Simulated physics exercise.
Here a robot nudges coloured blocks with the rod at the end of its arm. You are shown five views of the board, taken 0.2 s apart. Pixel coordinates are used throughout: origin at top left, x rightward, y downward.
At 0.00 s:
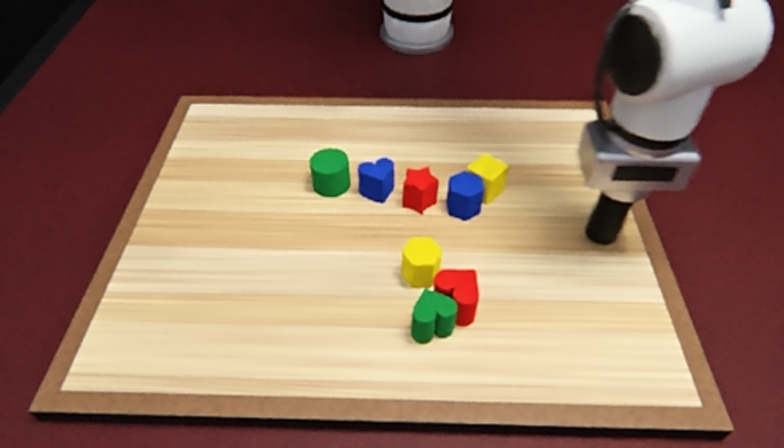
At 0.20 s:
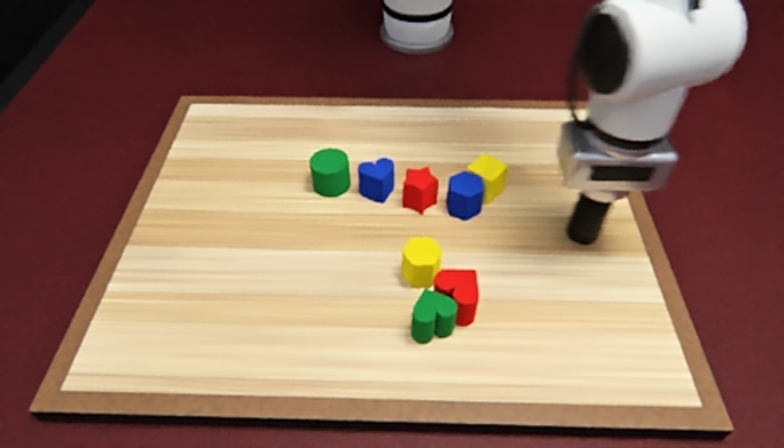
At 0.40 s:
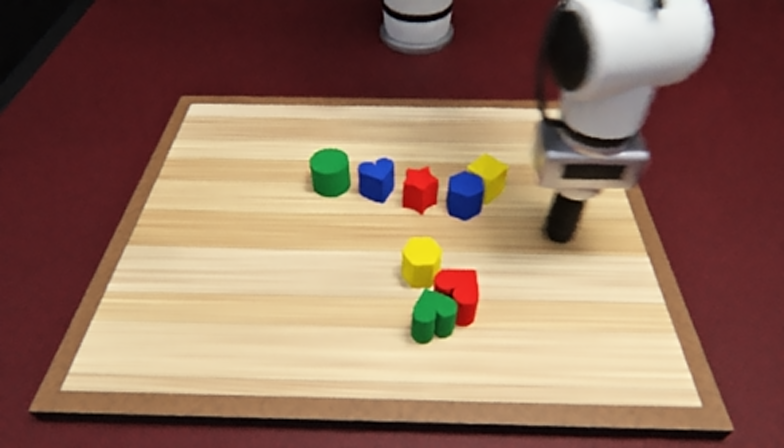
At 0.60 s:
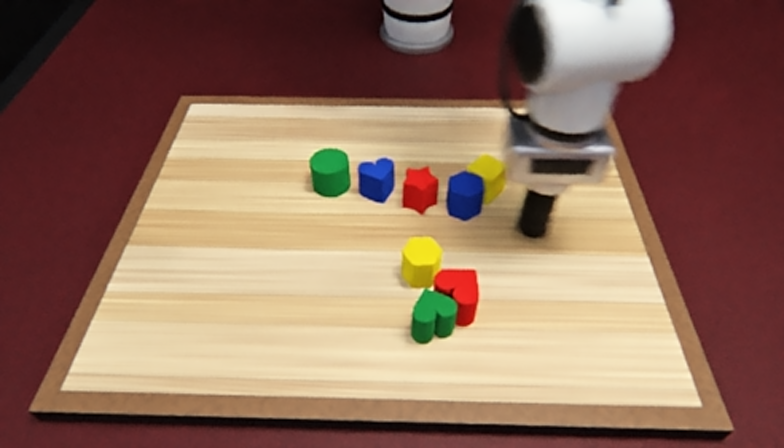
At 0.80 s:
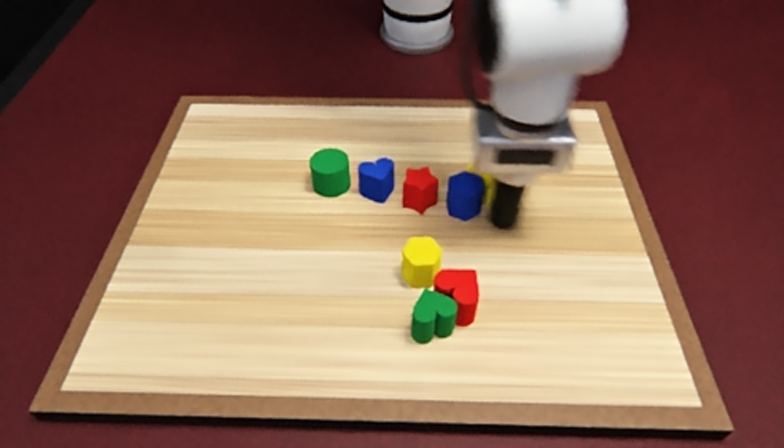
The clip shows coloured blocks in various shapes on a wooden board while a robot arm moves its black rod leftward from the right side, coming close to the blue hexagon and obscuring the yellow block as the blocks remain still.
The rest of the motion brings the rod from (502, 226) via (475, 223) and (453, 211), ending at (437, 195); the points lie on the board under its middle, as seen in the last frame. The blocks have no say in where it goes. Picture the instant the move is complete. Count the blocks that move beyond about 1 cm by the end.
By the end of the path, two blocks have moved more than about a centimetre.
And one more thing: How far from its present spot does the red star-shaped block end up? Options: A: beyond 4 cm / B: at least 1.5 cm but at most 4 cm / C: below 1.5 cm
Letter B.
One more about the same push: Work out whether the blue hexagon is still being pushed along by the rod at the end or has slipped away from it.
Carried ahead at the end.
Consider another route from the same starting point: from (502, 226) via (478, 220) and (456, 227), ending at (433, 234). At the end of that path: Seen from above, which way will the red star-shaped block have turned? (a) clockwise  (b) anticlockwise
The correct letter is b.
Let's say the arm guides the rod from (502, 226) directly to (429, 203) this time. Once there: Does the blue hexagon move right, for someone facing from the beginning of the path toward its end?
Yes - that is the case.
On the path given first. Halfway along, rod at (463, 211); red star-shaped block at (413, 175), turned 15° anticlockwise; blue hexagon at (449, 174), turned 15° clockwise.
At the end, rod at (437, 189); red star-shaped block at (406, 167), turned 80° anticlockwise; blue hexagon at (429, 151), turned 15° clockwise; yellow four-sided block still.
